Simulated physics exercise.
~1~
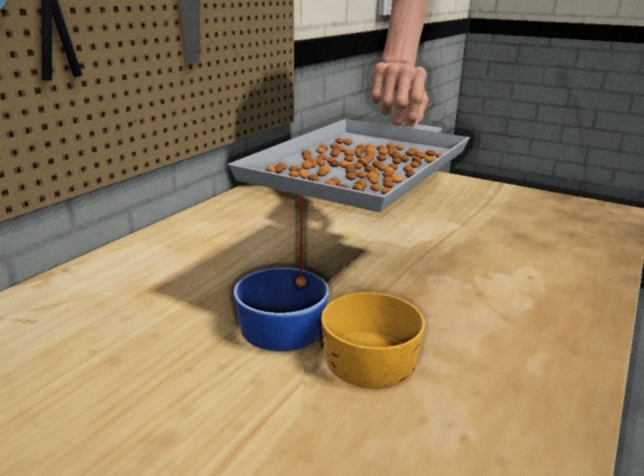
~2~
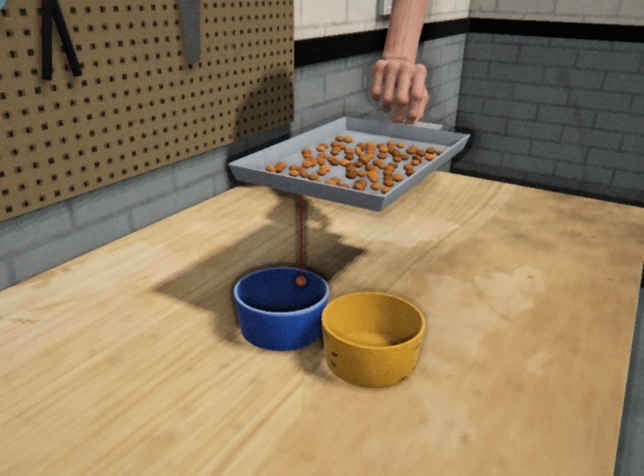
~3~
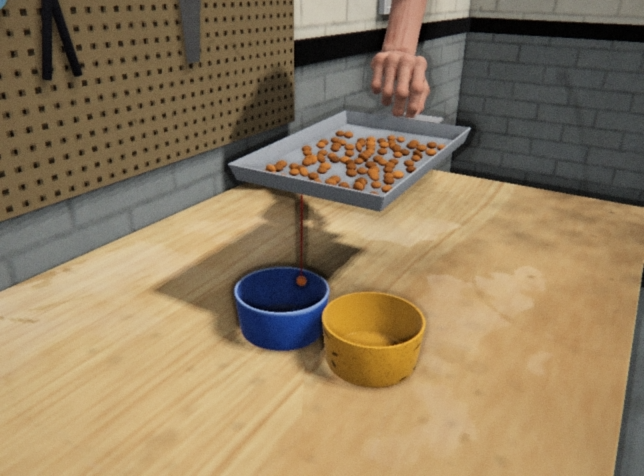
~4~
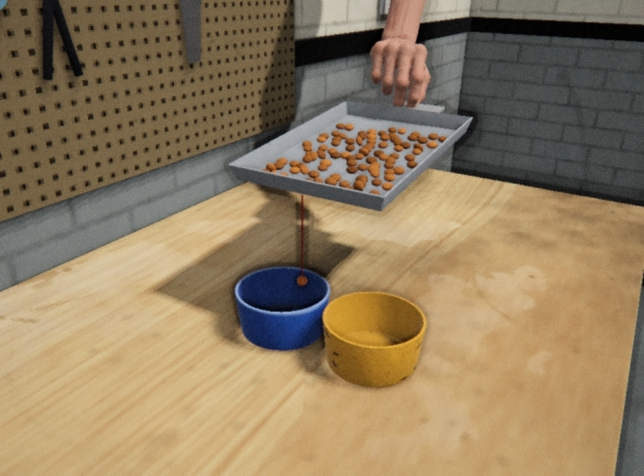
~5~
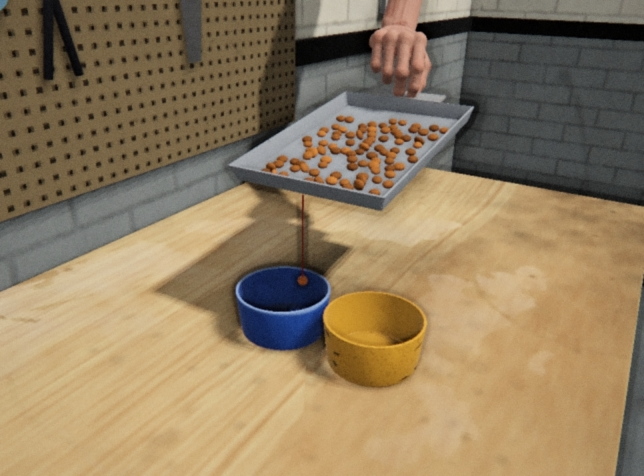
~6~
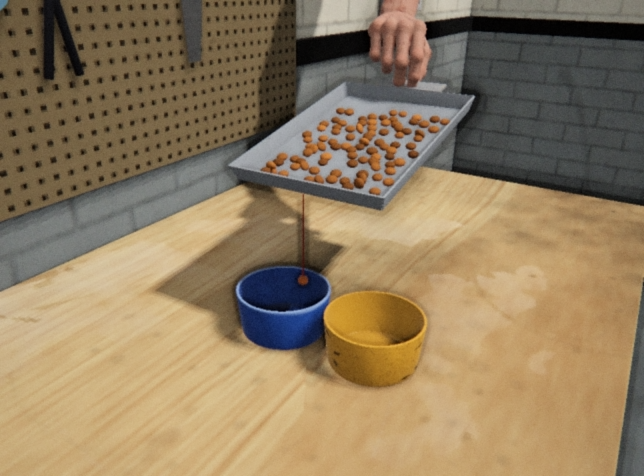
A hand at the upper right holds the far end of a shallow grey tray of loose orange-brown bits, seen from slightly above a wooden worktop beside a pegboard and grey brick walls. Below are a blue bowl at left and a yellow one at right, with a small reddish bead hanging on a thread. The hand slowly raises the tray's far end, tilting it slightly, while the bowls stay still.
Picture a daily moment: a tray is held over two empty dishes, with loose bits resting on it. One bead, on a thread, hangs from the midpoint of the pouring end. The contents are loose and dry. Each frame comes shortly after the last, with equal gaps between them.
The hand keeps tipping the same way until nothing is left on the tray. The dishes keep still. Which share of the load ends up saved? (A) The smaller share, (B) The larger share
The answer is A.
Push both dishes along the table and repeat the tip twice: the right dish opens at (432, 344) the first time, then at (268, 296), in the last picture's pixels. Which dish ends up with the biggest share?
Place 1: The one on the left side; place 2: The one on the right side.
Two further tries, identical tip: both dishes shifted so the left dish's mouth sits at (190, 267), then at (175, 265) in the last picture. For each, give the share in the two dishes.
Respectively 40 percent and 40 percent.
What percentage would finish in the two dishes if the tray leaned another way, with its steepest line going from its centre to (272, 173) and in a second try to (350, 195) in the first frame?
Shares, approx.: 40 %, then 80 %.
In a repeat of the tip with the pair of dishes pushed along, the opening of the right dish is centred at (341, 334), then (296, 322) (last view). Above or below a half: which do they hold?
The bulk of it and then the bulk of it.
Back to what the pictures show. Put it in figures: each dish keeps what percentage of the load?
Left 20 %, right 10 %.
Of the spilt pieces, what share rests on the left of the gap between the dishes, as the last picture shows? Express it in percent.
Around 90 per cent, give or take.
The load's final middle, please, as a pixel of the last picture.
It settles centred around (266, 359).
Soon after the last picture, tray tipped steeply; nearly all on the tray; a stray few in the air.
A little later, tray tipped right over; about a quarter on the tray; a small part in the right dish; a small part in the left dish; about a quarter outside both; about a third in the air.
Later still, tray tipped past a quarter turn; a small part in the right dish; about a quarter in the left dish; about two thirds outside both.
At rest, tray tipped past a quarter turn; a small part in the right dish; about a quarter in the left dish; about two thirds outside both.
